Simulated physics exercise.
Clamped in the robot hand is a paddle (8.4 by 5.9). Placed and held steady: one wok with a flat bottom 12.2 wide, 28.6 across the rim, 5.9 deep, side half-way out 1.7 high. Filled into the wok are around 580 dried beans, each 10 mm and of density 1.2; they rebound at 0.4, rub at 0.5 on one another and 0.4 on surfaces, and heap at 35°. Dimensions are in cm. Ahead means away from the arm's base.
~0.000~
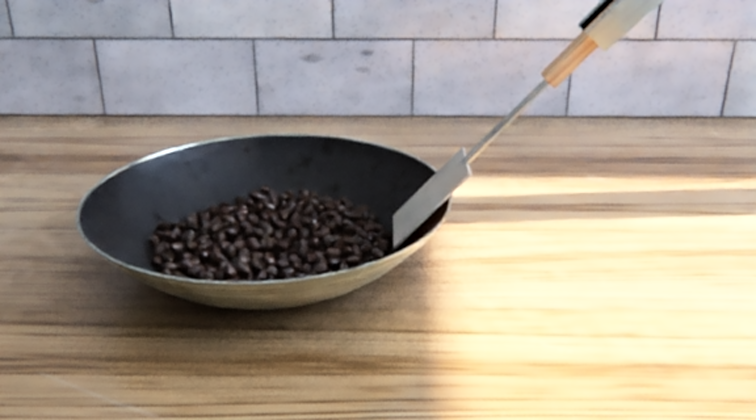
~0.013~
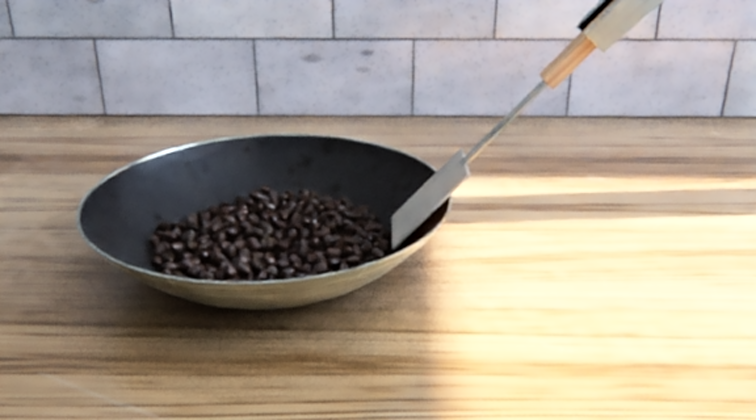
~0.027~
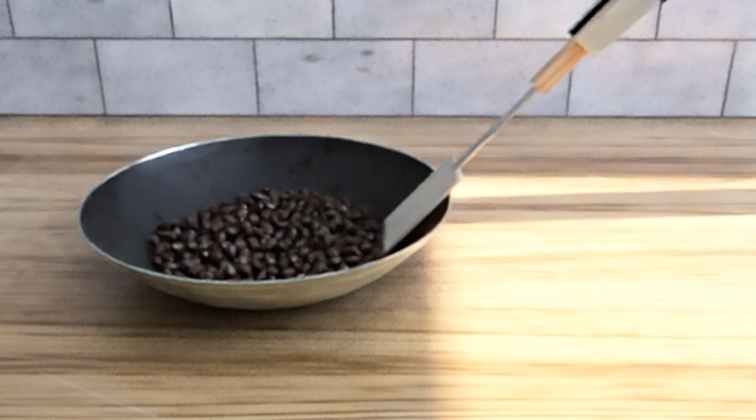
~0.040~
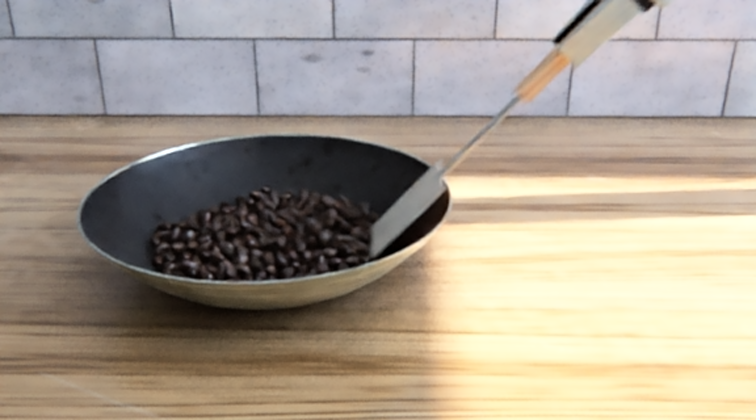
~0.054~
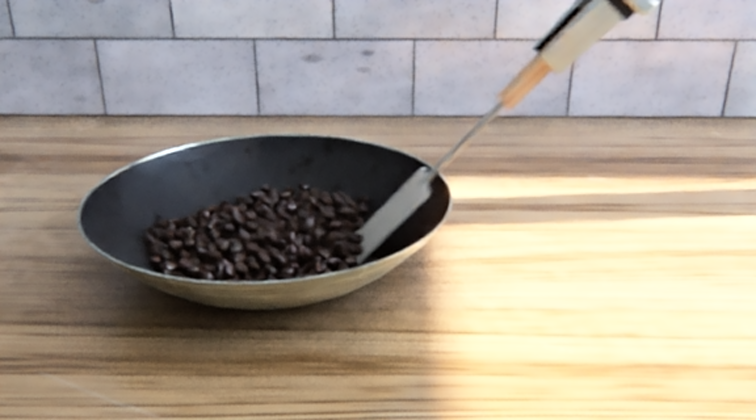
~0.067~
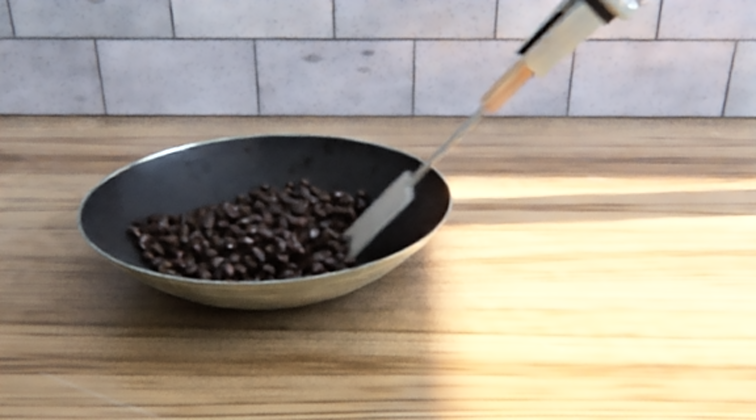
A paddle held by a robot hand slid down and left into a dark wok on a wooden counter, nudging the heap of dark beans slightly toward the left side.
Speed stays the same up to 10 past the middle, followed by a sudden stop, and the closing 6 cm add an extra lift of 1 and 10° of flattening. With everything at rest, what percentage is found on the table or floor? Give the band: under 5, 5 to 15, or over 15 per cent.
Over 15 per cent.
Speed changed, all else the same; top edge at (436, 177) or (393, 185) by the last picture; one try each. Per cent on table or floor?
Respectively, around 5 and 25 per cent.
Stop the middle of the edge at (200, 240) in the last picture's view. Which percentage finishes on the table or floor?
Something near 0 in a hundred.
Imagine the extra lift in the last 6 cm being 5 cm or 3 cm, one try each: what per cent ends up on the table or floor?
Result, in order: Approx. 15 % and 20 %.
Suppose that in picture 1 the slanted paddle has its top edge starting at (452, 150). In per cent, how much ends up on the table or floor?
Roughly 20 percent ends on the table or floor.
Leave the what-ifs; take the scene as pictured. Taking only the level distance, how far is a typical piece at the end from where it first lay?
Around 4 cm, measured level.
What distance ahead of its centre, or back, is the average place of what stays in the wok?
Offset forward: Around 3.0 cm.
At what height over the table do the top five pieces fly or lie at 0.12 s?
I'd say close to 5 cm on average.
By 0.12 s, sloping 48°, highest piece 6 above the table; 578 in the wok.
By 0.18 s, sloping 46°, highest piece 7 above the table; 578 in the wok.
By 0.41 s, sloping 38°, highest piece 7 above the table; 446 in the wok, 112 on the table or floor, 20 on the blade or in flight.
By 1.46 s, sloping 38°, highest piece 7 above the table; 446 in the wok, 132 on the table or floor.
Final count, 446 in the wok, 132 on the table or floor. That is 23 % on the table or floor.
